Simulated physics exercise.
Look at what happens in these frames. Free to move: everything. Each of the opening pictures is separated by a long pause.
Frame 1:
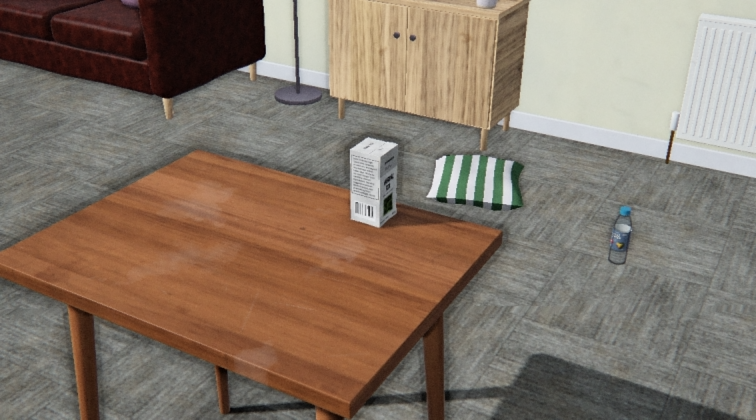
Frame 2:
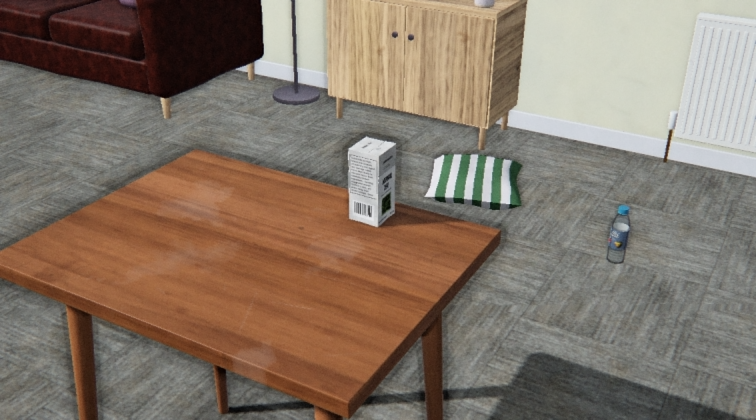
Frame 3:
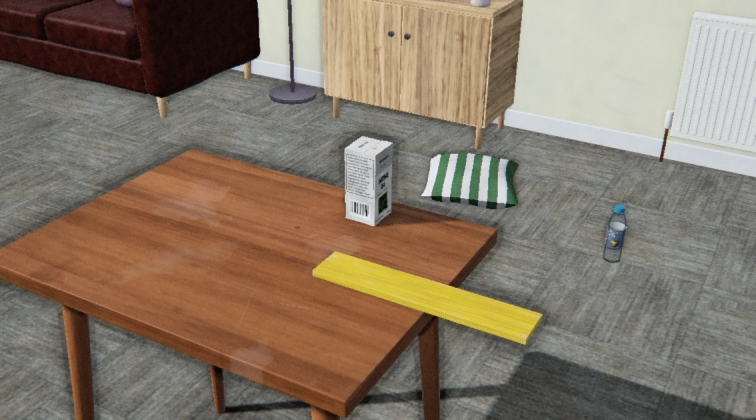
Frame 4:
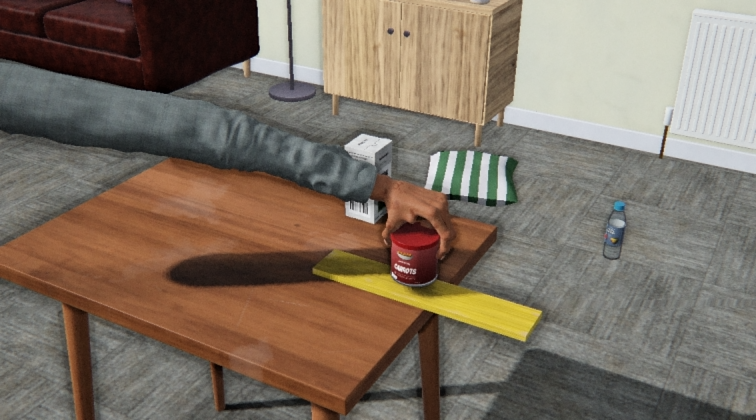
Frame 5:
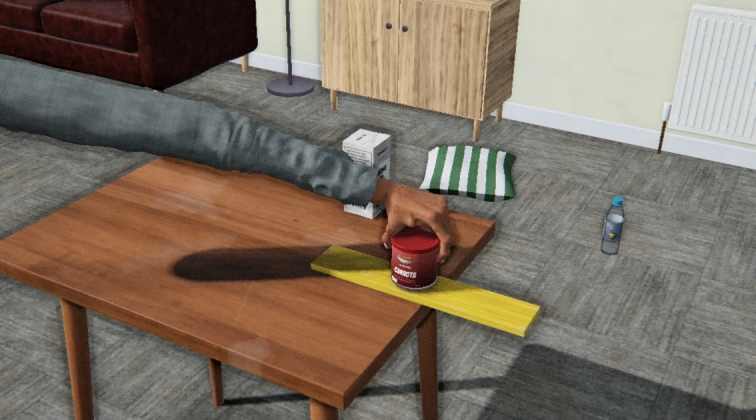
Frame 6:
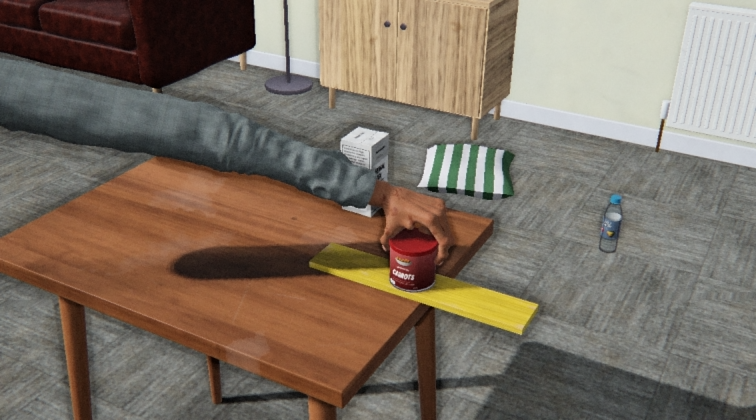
In a carpeted living room, a white carton stands on a wooden table, with a striped cushion and a bottle on the floor behind. A yellow plank then appears, jutting past the table's right edge. An arm reaches in from the left and sets a red tin on the plank, keeping hold of it.
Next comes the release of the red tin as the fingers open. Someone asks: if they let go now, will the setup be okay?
Stable.
Then, 0.40 s on from there, no change.
Then, 1.10 s on from there, red tin resting near (413, 260).
In the end, all 3 unmoved. At the end, from the last picture's camera, red tin near (413, 260). The plank stays on the table.
